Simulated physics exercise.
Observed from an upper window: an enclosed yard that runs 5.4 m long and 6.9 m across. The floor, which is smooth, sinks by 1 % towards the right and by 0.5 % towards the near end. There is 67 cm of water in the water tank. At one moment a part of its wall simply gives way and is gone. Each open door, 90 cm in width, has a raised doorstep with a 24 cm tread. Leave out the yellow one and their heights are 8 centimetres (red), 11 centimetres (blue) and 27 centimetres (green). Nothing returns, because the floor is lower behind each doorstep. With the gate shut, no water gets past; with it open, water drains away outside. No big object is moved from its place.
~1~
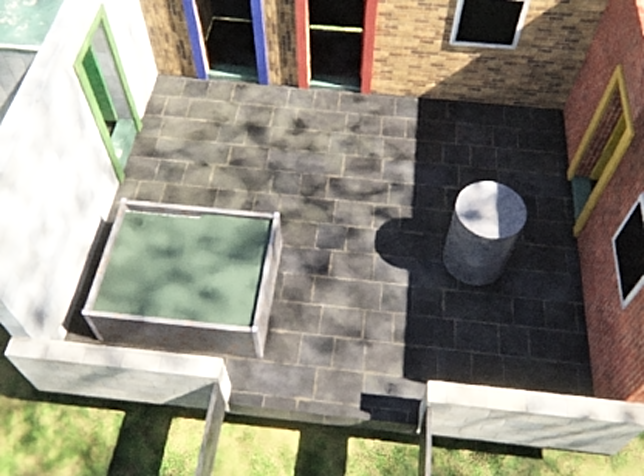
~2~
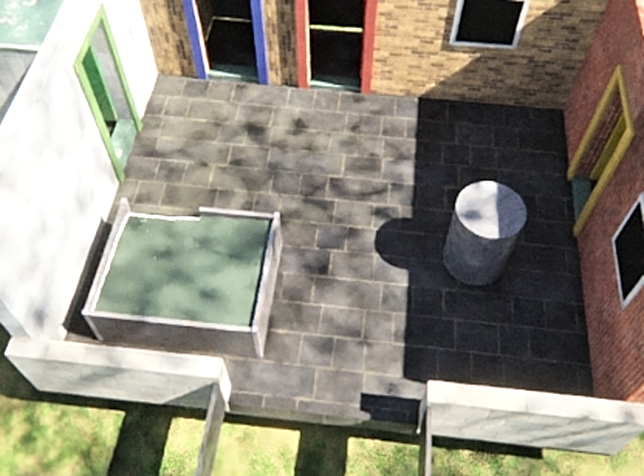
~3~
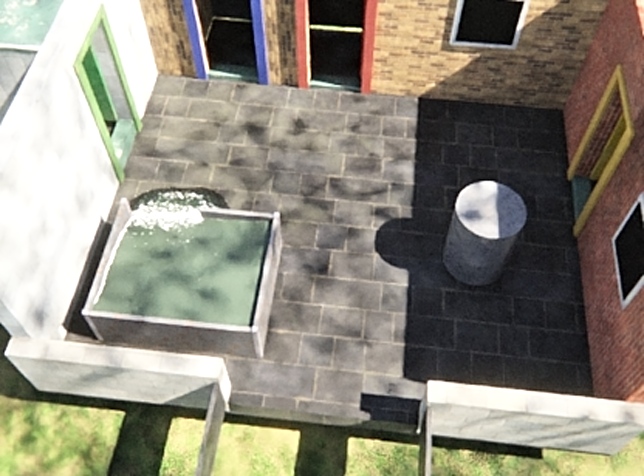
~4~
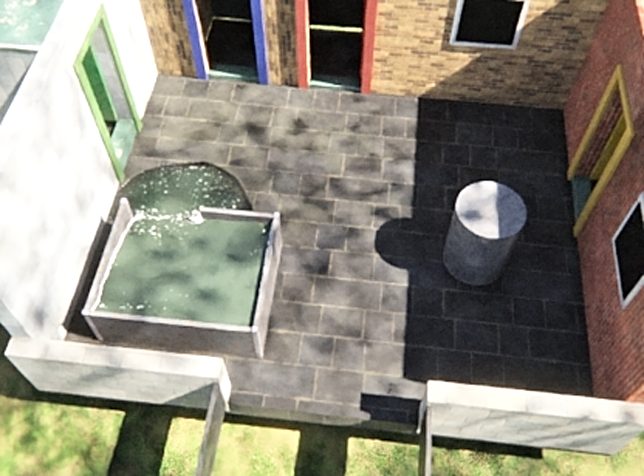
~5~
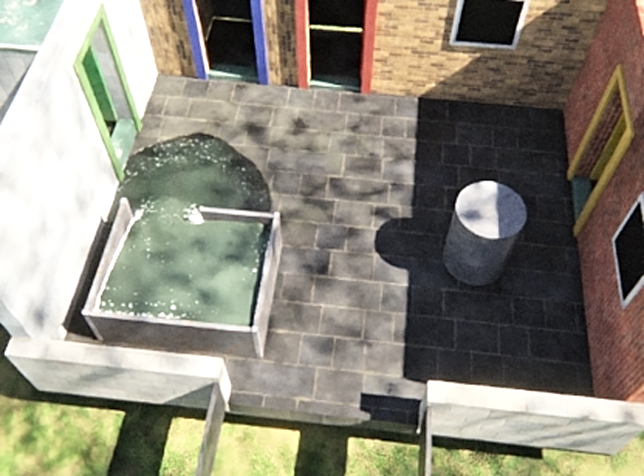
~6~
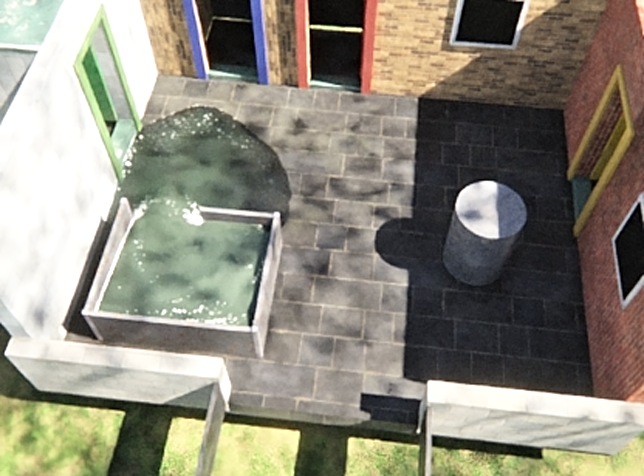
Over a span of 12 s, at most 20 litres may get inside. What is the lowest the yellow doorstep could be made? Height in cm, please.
Around 11 cm high.
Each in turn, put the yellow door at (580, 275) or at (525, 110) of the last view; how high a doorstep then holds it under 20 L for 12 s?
Around 7.0 and 10.0 cm respectively.
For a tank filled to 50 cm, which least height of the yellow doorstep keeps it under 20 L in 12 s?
I'd go with near 8.5 cm then.
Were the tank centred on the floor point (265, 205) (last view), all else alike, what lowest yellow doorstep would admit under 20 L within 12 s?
Roughly 6.5 cm is needed.
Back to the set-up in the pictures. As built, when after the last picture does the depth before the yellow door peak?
Around 4.0 seconds.
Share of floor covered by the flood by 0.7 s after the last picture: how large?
Close to 25 per cent of it is wet.
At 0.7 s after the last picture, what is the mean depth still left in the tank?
Roughly 44 cm.
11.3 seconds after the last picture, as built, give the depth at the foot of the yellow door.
Lab note: Depth approx. 9.5 cm.
Then, 0.7 s after the last picture water covers 25 % of the floor, deepest (44 cm) near (156, 80); it has not reached the yellow door.
Then, 2.3 s after the last picture water covers 35 % of the floor, deepest (28 cm) near (187, 83); it has not reached the yellow door.
Then, 11.3 s after the last picture water covers 95 % of the floor, deepest (14 cm) near (593, 412); 10 cm at the yellow door, 3 litres in over its 13 cm doorstep.
At the yellow door as built, the water peaked near 15 cm, 4.1 s after the last picture.
Run again over the same 12 s with other heights there, 31 litres in over 10 cm, 2 litres over 13.5 cm. The limit of 20 litres is kept from about 11 cm up.
